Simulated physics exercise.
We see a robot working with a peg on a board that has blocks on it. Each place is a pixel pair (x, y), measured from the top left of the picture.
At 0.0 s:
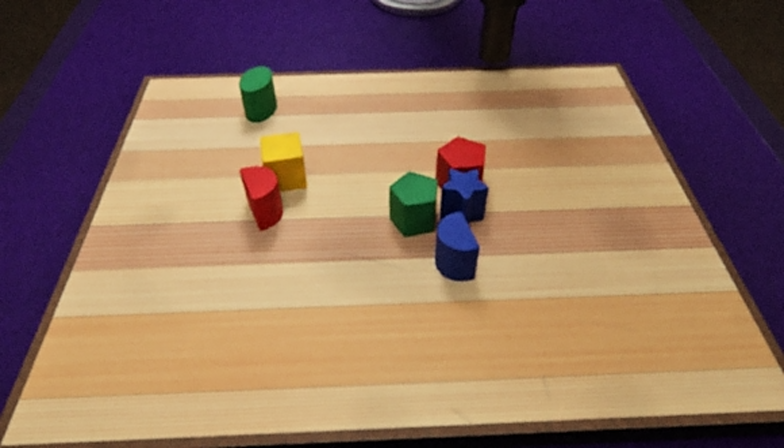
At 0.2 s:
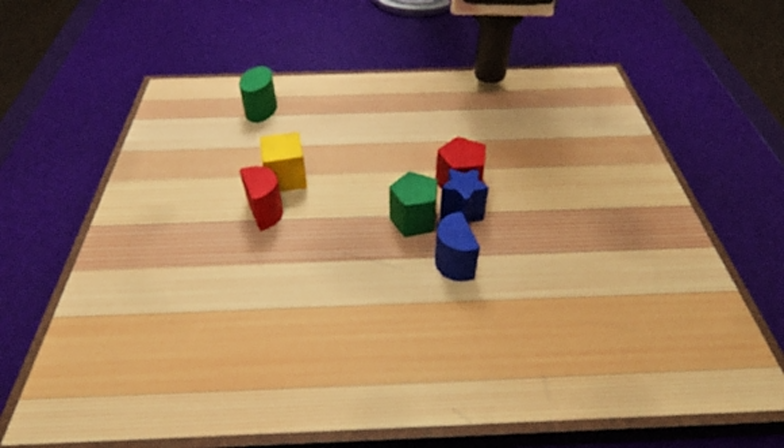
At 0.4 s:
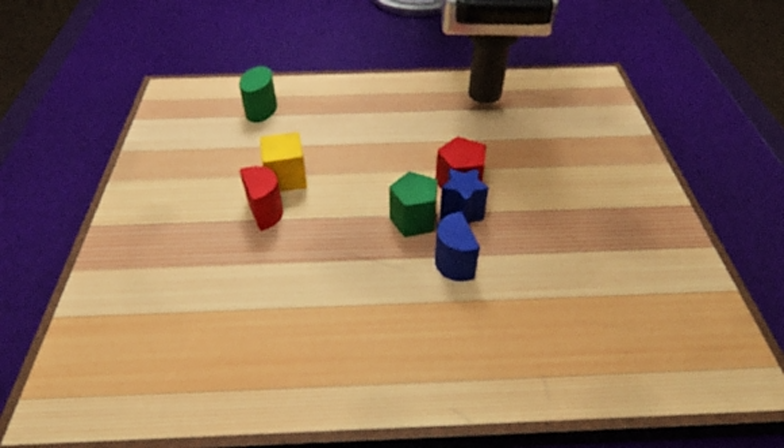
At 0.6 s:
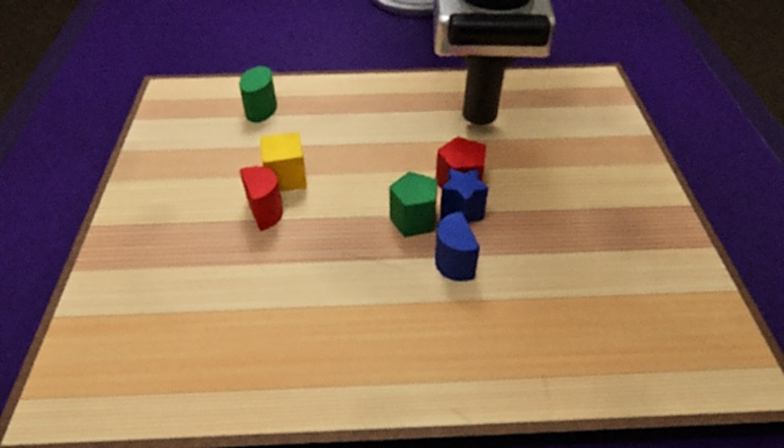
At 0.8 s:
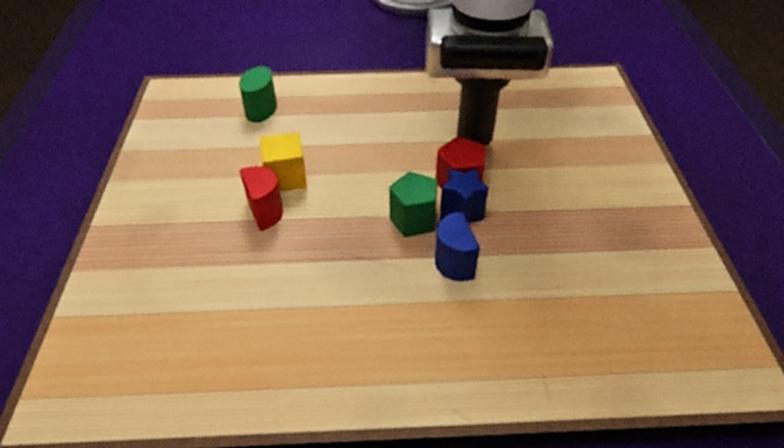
On a striped wooden board, a robot arm's dark peg moving down from the top edge toward the red pentagonal block, blocks staying still.
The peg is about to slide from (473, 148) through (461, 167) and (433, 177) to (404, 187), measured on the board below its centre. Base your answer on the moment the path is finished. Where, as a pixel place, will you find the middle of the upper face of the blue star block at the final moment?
It is going to be at (469, 201).
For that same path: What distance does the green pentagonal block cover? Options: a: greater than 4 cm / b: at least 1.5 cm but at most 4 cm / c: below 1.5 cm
Answer: B.
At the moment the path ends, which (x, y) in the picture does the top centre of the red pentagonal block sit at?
My best guess is (438, 177).
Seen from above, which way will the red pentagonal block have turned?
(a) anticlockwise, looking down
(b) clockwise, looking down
Choice a: Anticlockwise, looking down.
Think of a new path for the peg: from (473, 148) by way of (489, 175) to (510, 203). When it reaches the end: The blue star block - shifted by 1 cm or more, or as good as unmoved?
The answer is that it is displaced.
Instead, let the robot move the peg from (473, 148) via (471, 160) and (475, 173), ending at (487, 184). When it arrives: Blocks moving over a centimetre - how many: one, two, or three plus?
Here I'd predict two blocks moving more than 1 cm.
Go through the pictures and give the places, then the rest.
Tip of the peg (494, 56), middles of tops, green pentagonal block (415, 188), blue D-shaped block (457, 232), red pentagonal block (464, 152), blue star block (465, 182), in the first picture.
Peg (490, 75), nothing pushed, in the second picture.
Peg (485, 94), nothing pushed, in the third picture.
Peg (480, 115), nothing pushed, in the fourth picture.
Peg (475, 137), green pentagonal block (415, 188), blue D-shaped block (457, 232), red pentagonal block (464, 152), blue star block (465, 182), in the fifth picture.
The first path, step by step. One third of the way, peg (462, 155); red pentagonal block (458, 161); blue star block (465, 190), turned 15° anticlockwise.
Two thirds of the way, peg (433, 166); green pentagonal block (407, 198), turned 20° clockwise; blue D-shaped block (458, 235); red pentagonal block (442, 174), turned 45° anticlockwise; blue star block (469, 200), turned 40° anticlockwise.
At the end, peg (404, 176); green pentagonal block (404, 202), turned 25° clockwise; blue D-shaped block (459, 236); red pentagonal block (438, 177), turned 55° anticlockwise; blue star block (469, 201), turned 40° anticlockwise.
